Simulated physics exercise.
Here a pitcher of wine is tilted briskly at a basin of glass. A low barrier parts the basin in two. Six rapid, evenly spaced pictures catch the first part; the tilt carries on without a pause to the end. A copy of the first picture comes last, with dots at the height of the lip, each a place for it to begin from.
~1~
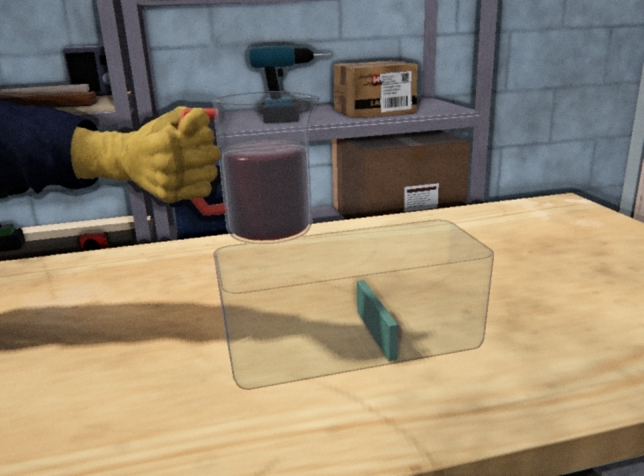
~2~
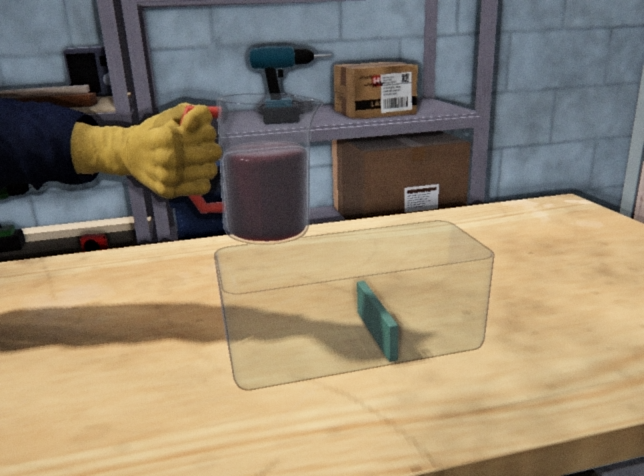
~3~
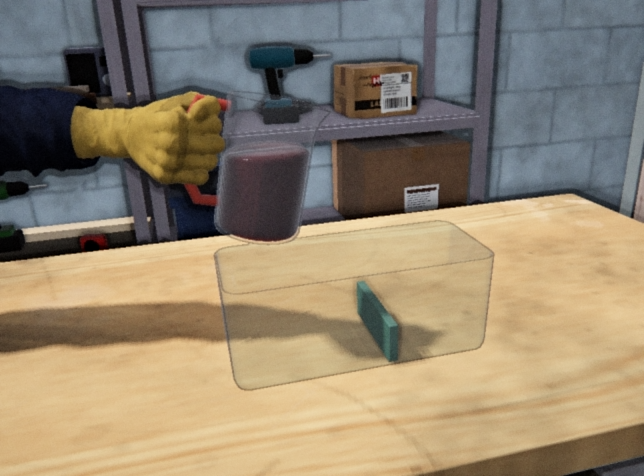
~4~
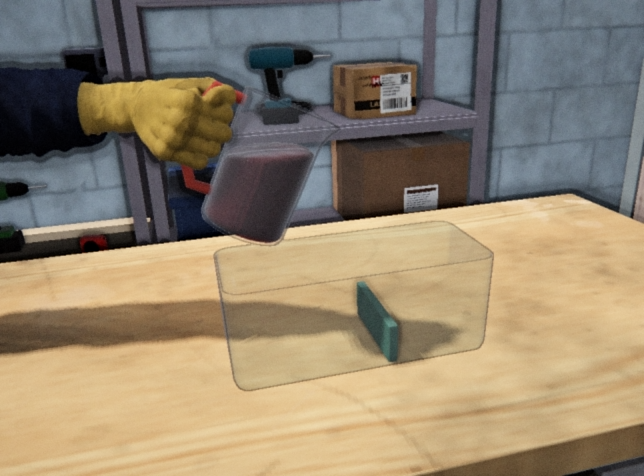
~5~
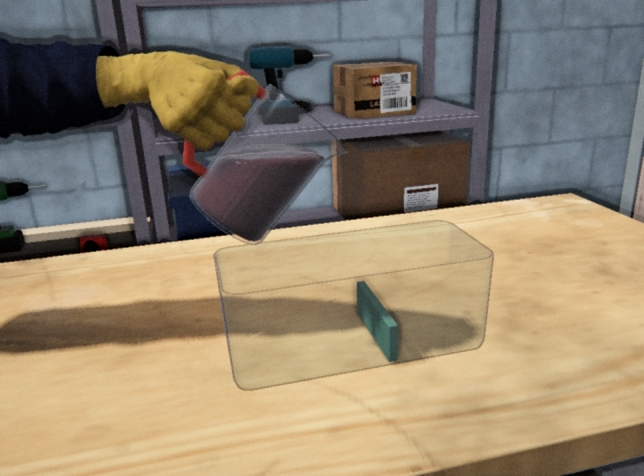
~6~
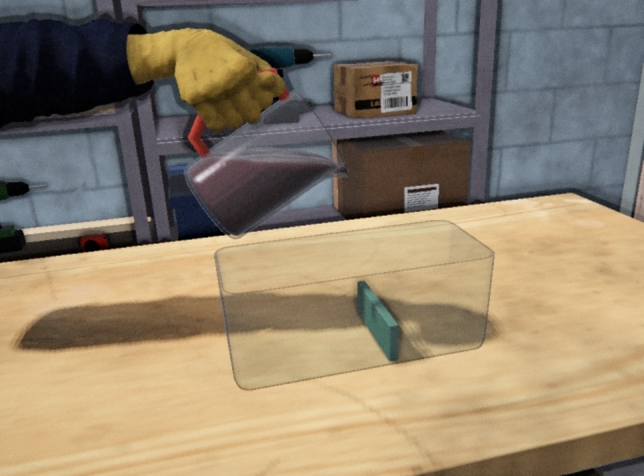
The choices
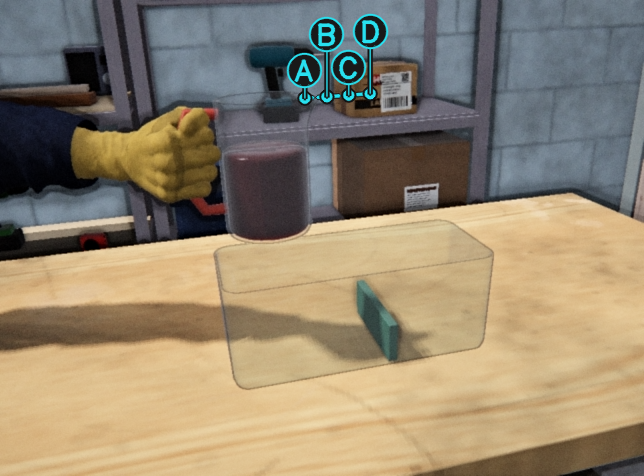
A yellow-gloved hand in a dark sleeve holds a clear pitcher of dark red wine above a pale wooden workbench, seen from slightly above in a workshop. Below sits a clear glass basin with a low teal barrier inside, while shelves behind hold a teal drill and cardboard boxes against blue-grey blocks. The hand tilts the pitcher steeply rightward, the wine slants toward its lip, and the camera stays still.
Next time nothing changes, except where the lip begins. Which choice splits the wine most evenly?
I would pick dot A.
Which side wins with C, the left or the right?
The right side.
In cyan, A at (304, 98); B at (326, 96); C at (348, 95); D at (370, 93).
With A, about 58 % ends left of the wall and 41 % right of it.
With B, about 10 % ends left of the wall and 89 % right of it.
With C, about 6 % ends left of the wall and 92 % right of it.
With D, about 24 % ends left of the wall and 73 % right of it; 3 % is lost outside.
